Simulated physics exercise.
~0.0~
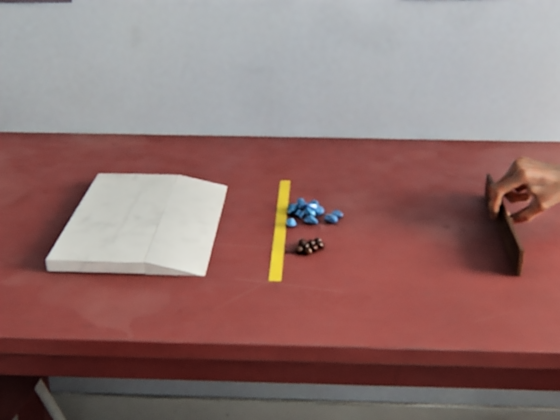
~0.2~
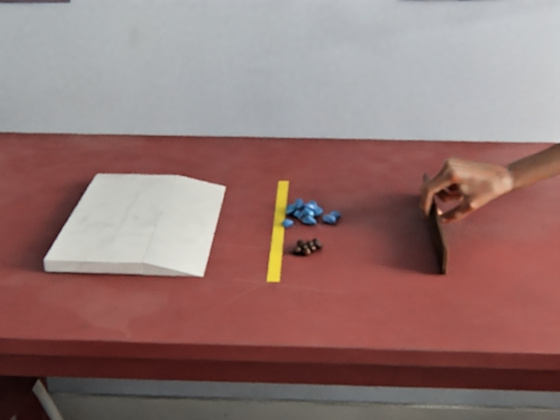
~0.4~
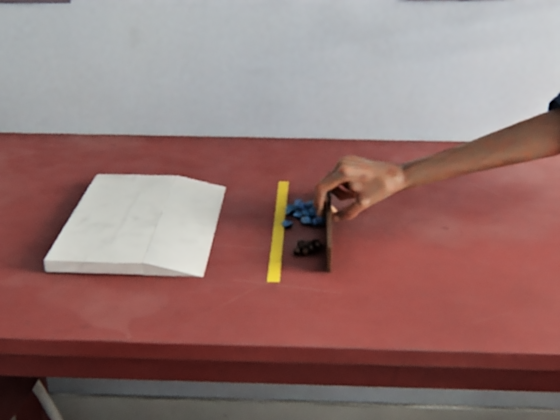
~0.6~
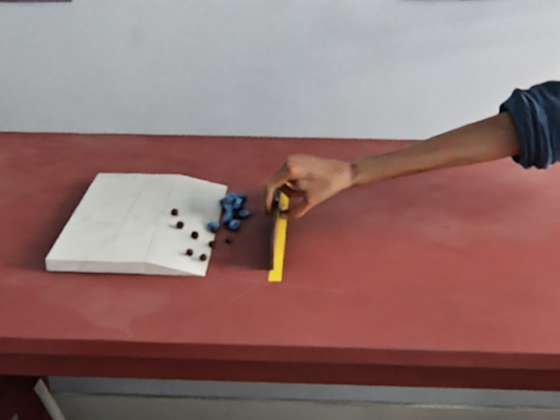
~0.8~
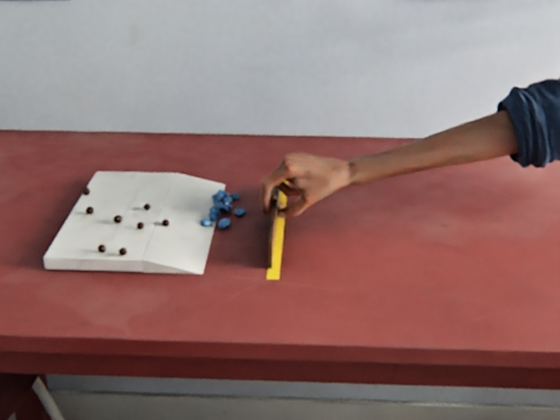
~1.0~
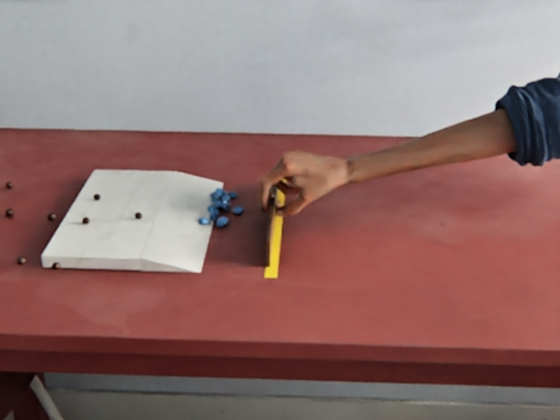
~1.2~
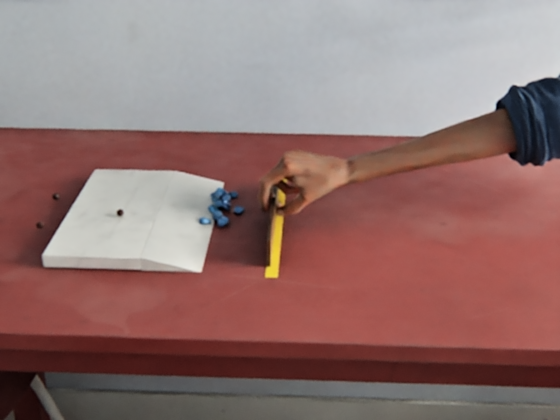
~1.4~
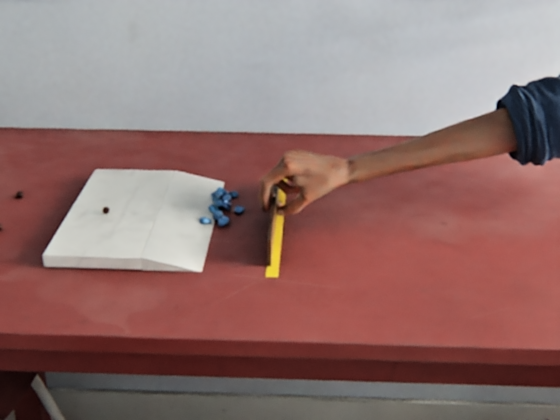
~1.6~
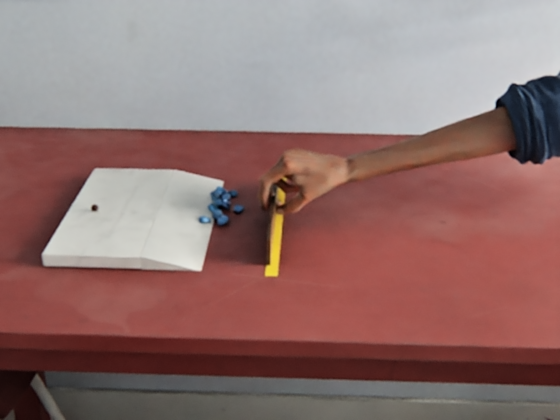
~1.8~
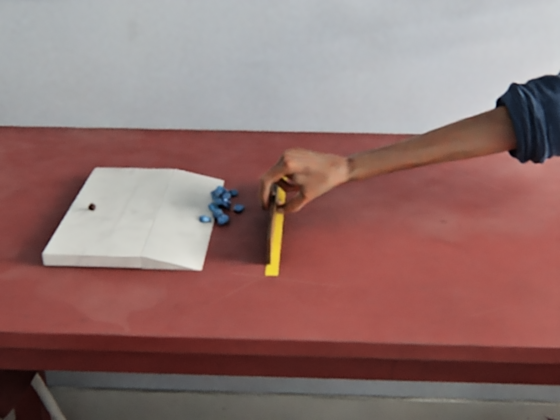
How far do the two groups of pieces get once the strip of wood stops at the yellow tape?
The nearer dark beads roll up the ramp and reach the top, with most carrying on off its left side. The farther blue pieces stall before the top, bunched around the foot of the ramp.
